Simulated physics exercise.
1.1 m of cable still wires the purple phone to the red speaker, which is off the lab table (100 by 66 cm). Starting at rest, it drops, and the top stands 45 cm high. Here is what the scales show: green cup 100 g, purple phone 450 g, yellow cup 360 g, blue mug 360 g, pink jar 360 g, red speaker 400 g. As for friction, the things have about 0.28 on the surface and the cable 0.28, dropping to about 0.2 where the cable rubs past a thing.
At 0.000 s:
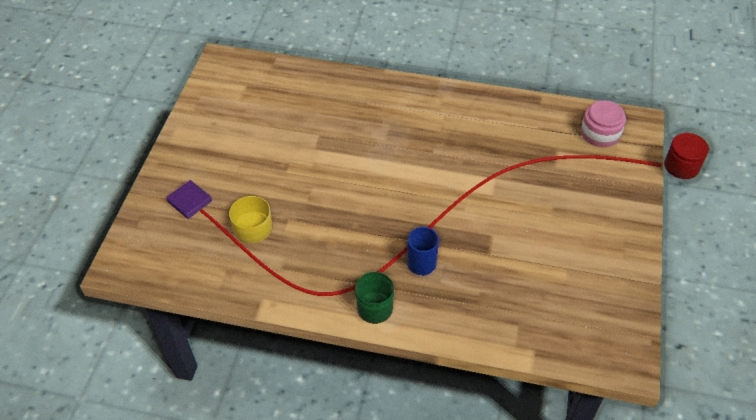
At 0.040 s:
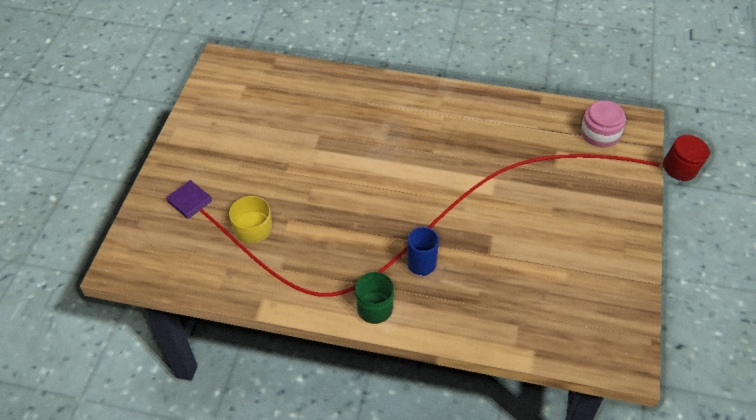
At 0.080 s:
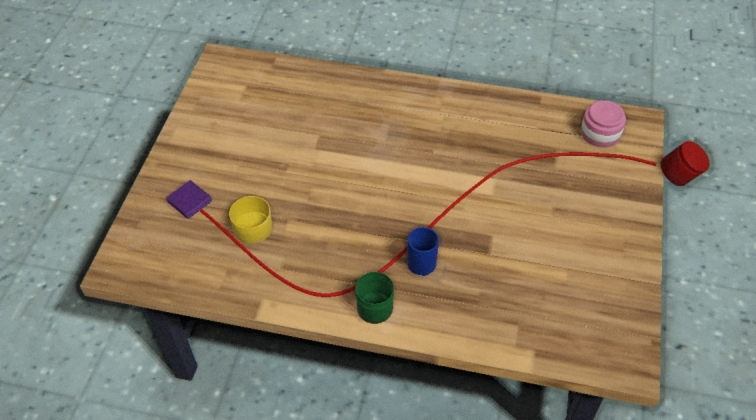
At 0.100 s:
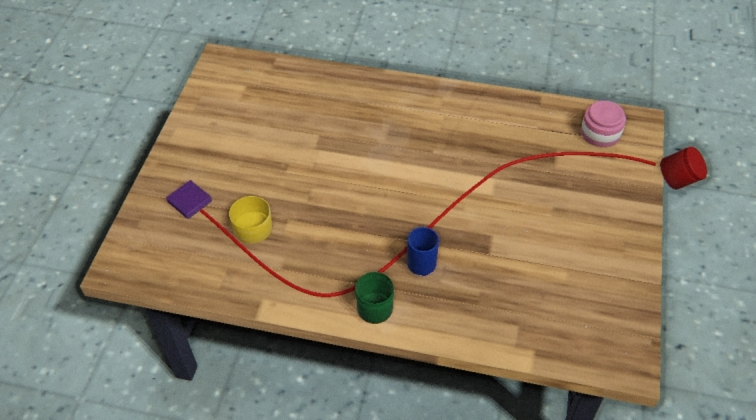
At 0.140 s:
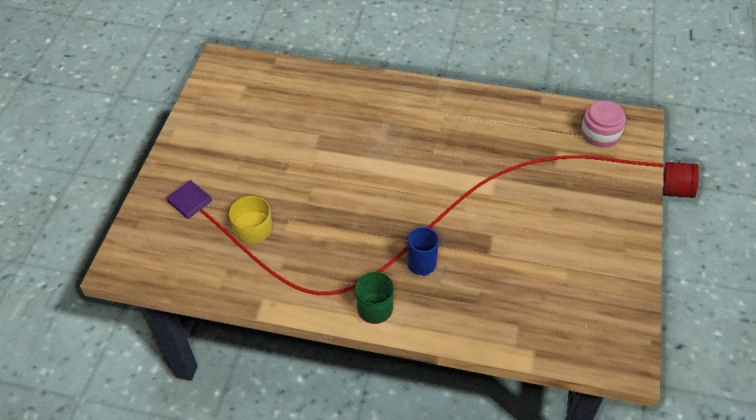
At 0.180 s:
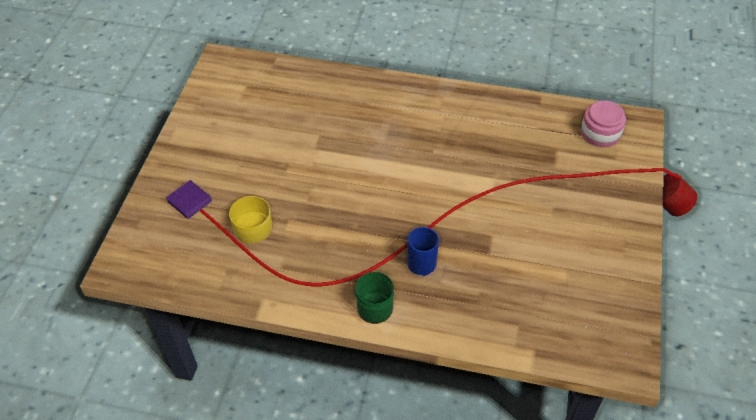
On a grey tiled floor stands a wooden-topped lab table, seen from above at an angle by a still camera. A purple phone and yellow cup sit at left, a green cup and blue mug near the middle, a pink jar at upper right, and a red cylinder just off the right edge, with a red cable curving between phone and cylinder. The cylinder tilts over and sinks slightly beside the edge, and the cable then shifts and straightens a little.
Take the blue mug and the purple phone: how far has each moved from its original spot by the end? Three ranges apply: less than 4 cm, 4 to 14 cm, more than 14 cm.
The blue mug barely budges, the purple phone goes a long distance.
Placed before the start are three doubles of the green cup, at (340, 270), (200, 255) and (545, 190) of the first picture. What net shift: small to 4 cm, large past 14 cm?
In that order: Large, small, large.
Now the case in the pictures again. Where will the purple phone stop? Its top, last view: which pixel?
It comes to rest at about (300, 233).
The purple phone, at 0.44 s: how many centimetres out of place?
Purple phone: Roughly 10 cm.
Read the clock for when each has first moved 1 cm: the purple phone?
The purple phone gets there at 0.30 seconds.
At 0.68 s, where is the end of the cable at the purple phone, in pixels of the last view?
Near (311, 231).
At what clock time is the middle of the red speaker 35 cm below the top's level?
Near 0.55 seconds.
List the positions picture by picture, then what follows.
Shows, blue mug (423, 239); purple phone (188, 197); cable runs through (611, 158) (502, 172) (340, 292), in the first picture.
Shows, red speaker (690, 147); cable runs through (610, 157), in the second picture.
Shows, red speaker (685, 164); cable runs through (607, 155), in the third picture.
Shows, red speaker (684, 168); cable runs through (607, 155), in the fourth picture.
Shows, red speaker (680, 180); cable runs through (613, 160), in the fifth picture.
Shows, blue mug (423, 239); purple phone (188, 197); cable runs through (639, 171) (526, 181) (435, 223) (345, 280), in the sixth picture.
After 0.4 s, the cable's tail end at (256, 221); purple phone 11 cm off its start, red speaker over the edge, yellow cup 11 cm off its start.
After 0.7 s, the cable's tail end at (311, 231); purple phone 22 cm off its start, red speaker over the edge, yellow cup 14 cm off its start.
After 0.9 s, the cable's tail end at (319, 235); purple phone 23 cm off its start at (300, 233), red speaker over the edge, yellow cup 14 cm off its start at (283, 158).
After 1.2 s, the cable's tail end at (319, 235); purple phone 23 cm off its start, red speaker over the edge, yellow cup 14 cm off its start.
After 2.4 s, the cable's tail end at (319, 235); purple phone 23 cm off its start at (300, 233), blue mug 0 cm off its start at (423, 239), red speaker over the edge, yellow cup 14 cm off its start at (283, 158).
